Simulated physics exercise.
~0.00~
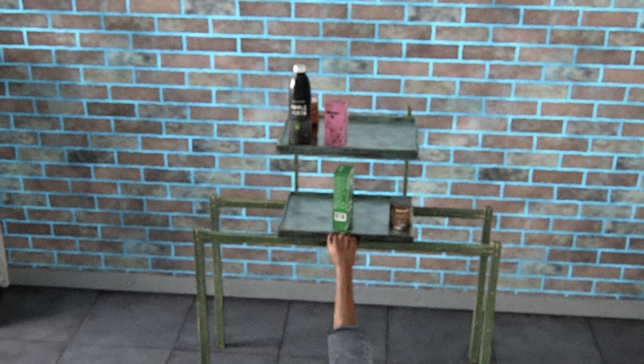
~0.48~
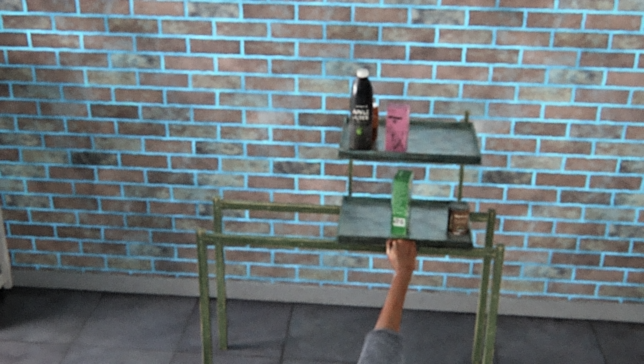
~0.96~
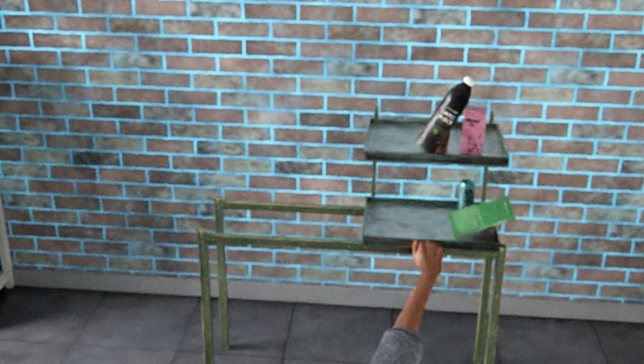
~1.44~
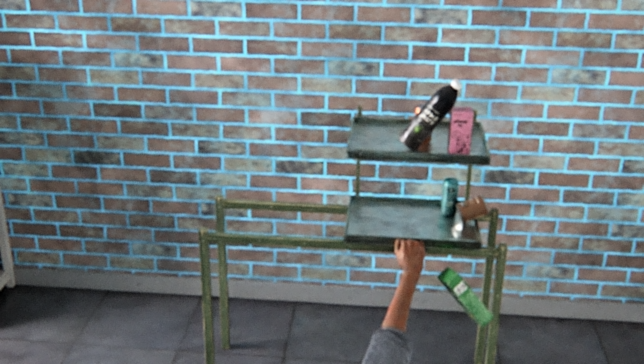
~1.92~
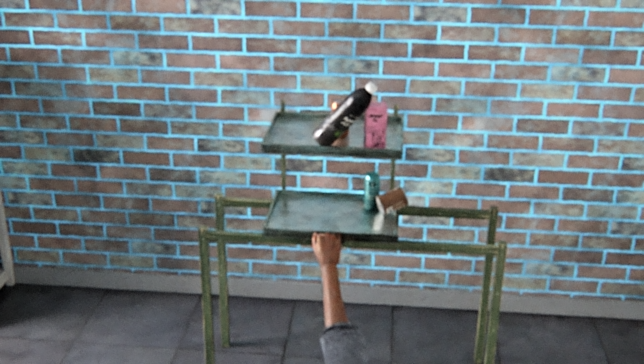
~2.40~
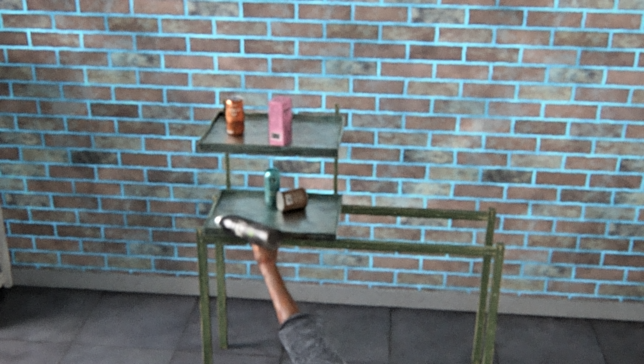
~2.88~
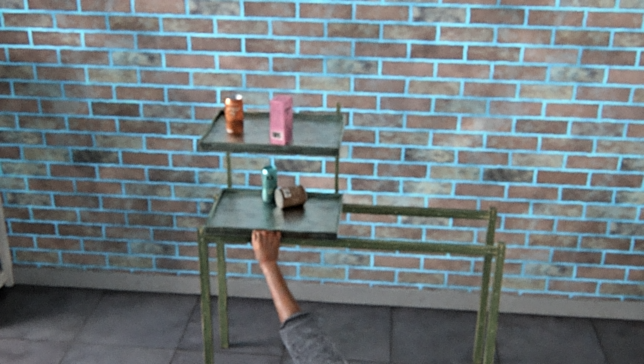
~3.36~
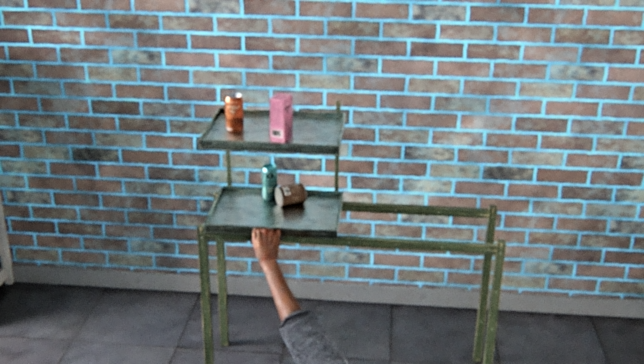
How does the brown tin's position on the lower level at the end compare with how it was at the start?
At the start the brown tin stands upright, but by the end it is lying on its side on the lower level, next to the turquoise can.
